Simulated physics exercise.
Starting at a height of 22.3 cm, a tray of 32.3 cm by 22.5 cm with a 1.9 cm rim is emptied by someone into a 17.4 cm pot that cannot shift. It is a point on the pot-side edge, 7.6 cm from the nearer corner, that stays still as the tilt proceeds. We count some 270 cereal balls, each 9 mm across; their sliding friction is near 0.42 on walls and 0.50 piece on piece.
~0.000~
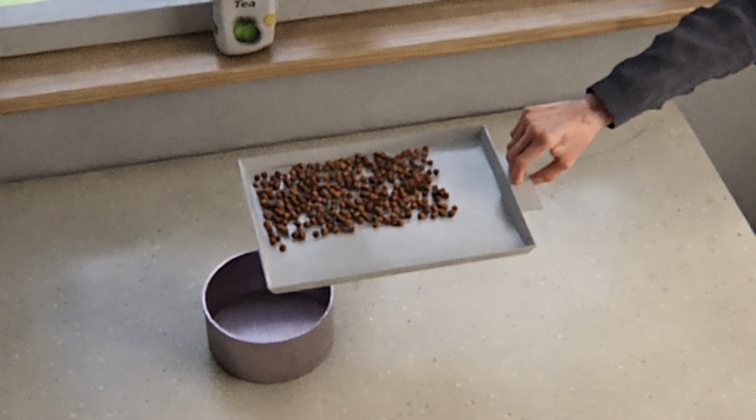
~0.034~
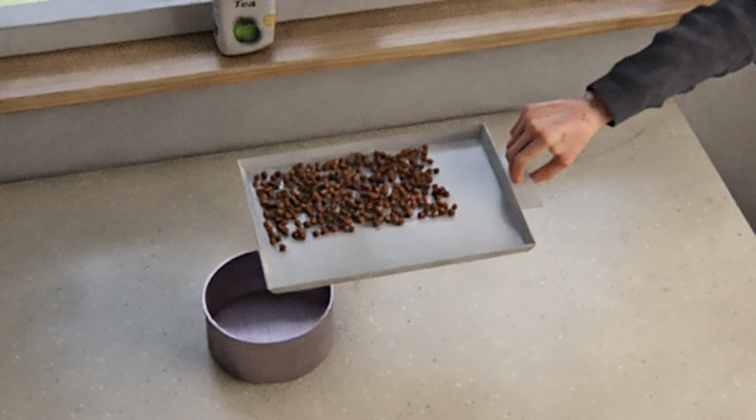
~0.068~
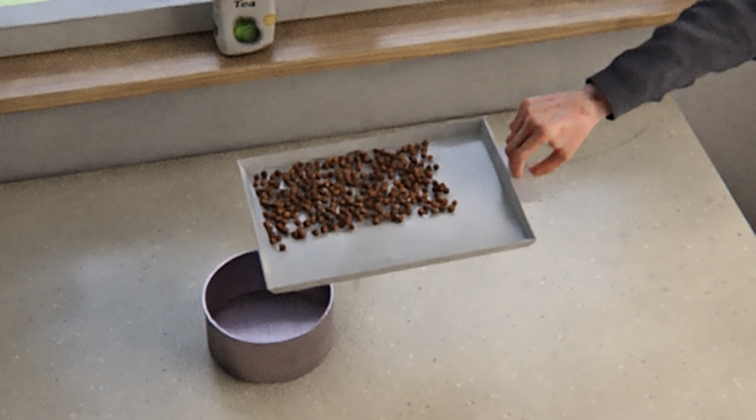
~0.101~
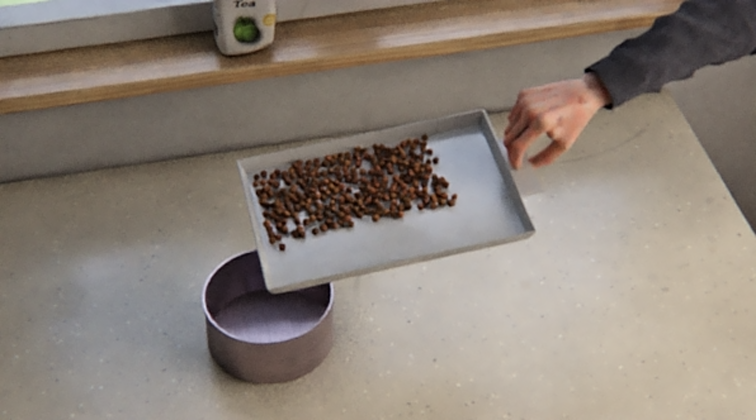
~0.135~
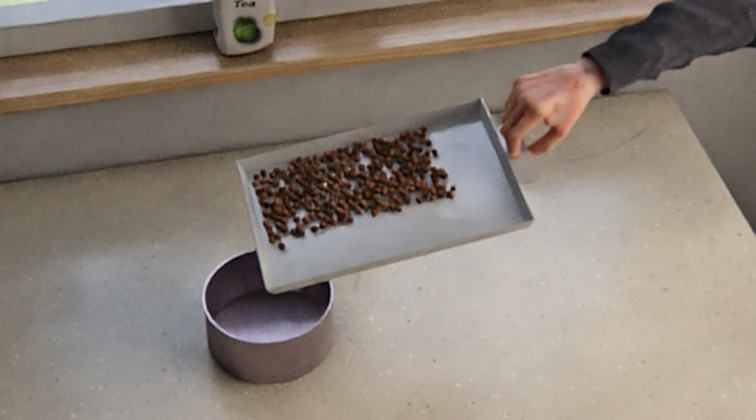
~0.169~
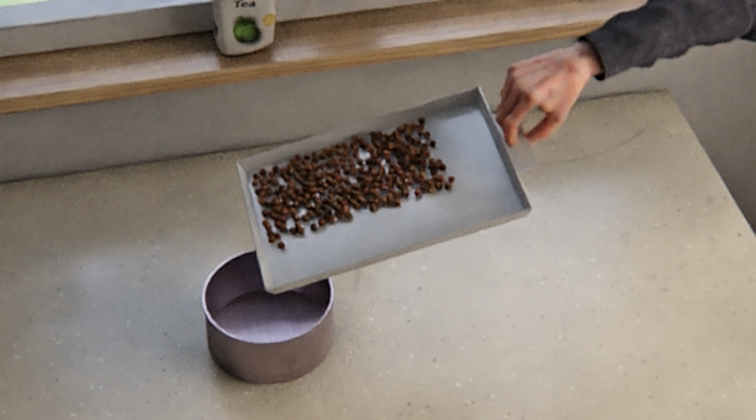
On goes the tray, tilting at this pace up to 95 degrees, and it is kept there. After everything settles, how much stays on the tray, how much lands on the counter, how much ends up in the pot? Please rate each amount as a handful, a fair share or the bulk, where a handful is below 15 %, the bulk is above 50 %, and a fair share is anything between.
Left on the tray: A handful; counter: The bulk; pot: A fair share.
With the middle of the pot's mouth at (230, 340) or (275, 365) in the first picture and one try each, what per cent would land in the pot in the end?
I'd say close to 60 percent for the first spot and 25 percent for the second.
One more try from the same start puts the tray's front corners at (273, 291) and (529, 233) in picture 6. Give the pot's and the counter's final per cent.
Pot 0 % / counter 100 %.
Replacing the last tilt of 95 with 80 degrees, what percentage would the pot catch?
40 percent.
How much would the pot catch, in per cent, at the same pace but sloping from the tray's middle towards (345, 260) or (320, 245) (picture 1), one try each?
The share comes to roughly 0 in a hundred, then roughly 5 in a hundred.
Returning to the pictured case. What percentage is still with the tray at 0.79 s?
About 65% of the load.
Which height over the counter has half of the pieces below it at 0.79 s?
Roughly 22 cm above the counter.
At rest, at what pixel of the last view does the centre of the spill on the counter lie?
Somewhere around (186, 381), I'd say.
After 0.54 s, tilt 52 degrees; the tray holds 100 %, the pot 0 %.
After 0.79 s, tilt 79 degrees; the tray holds 65 %, the pot 5 %.
After 1.14 s, tilt 95 degrees; the tray holds 0 %, the pot 30 %.
At rest (1.9 s), tray 0 %, counter 65 %, pot 35 %.
